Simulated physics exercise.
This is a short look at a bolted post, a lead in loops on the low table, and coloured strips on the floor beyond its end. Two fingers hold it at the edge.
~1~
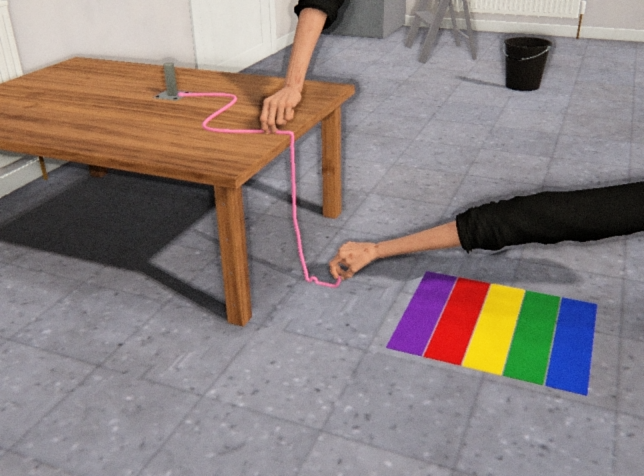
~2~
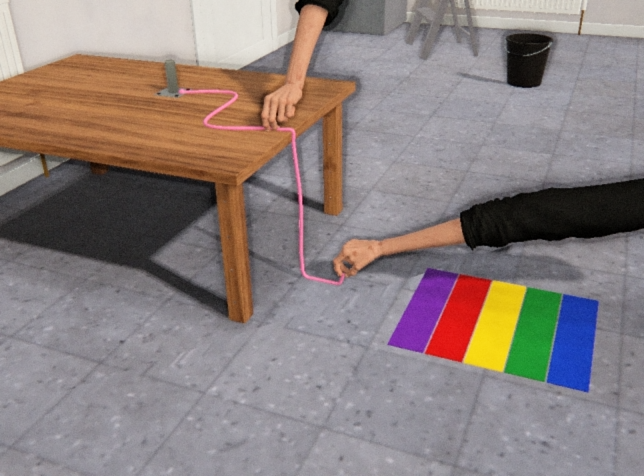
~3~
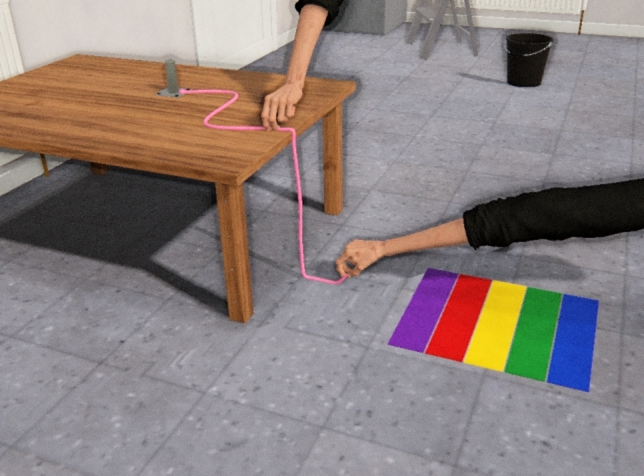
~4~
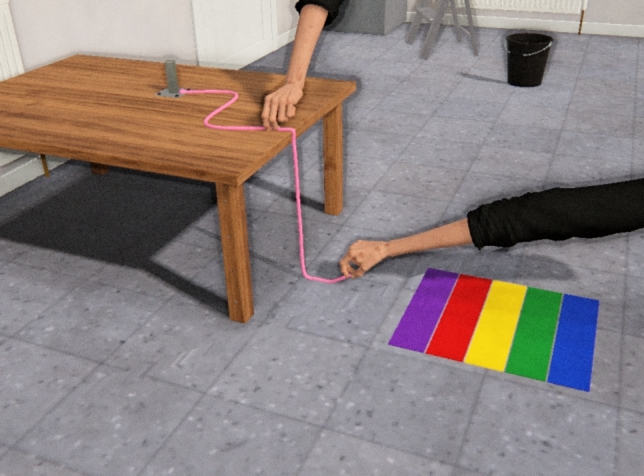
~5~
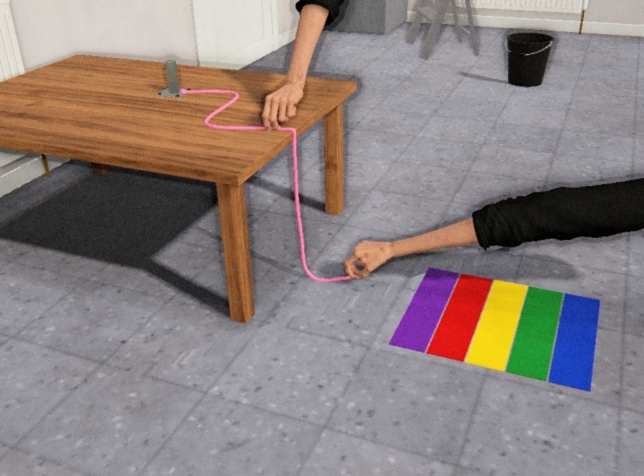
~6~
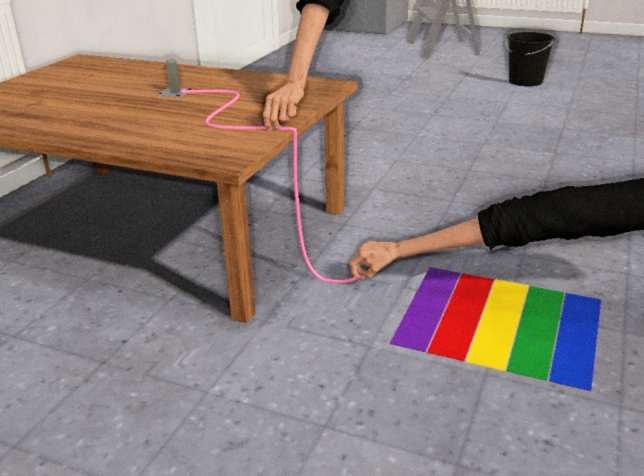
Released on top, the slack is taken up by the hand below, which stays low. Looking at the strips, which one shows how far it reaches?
The green strip shows it.
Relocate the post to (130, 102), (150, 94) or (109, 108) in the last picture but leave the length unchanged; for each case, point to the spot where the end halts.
In order, the pixels are (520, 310), (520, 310) and (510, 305).
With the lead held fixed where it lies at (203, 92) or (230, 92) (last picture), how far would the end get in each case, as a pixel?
(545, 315), (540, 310).
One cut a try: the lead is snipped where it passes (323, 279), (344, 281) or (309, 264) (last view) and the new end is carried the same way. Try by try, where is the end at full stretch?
So, going through them: (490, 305) first, (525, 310) next, (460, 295) last.
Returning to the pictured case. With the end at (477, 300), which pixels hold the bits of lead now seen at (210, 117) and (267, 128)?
One is near (278, 117), the other near (321, 175).
Early on, end near (477, 300); over red.
Midway, end near (521, 309); over green.
At the end of the slack, end near (549, 314); over green. It gets as far as the green strip.
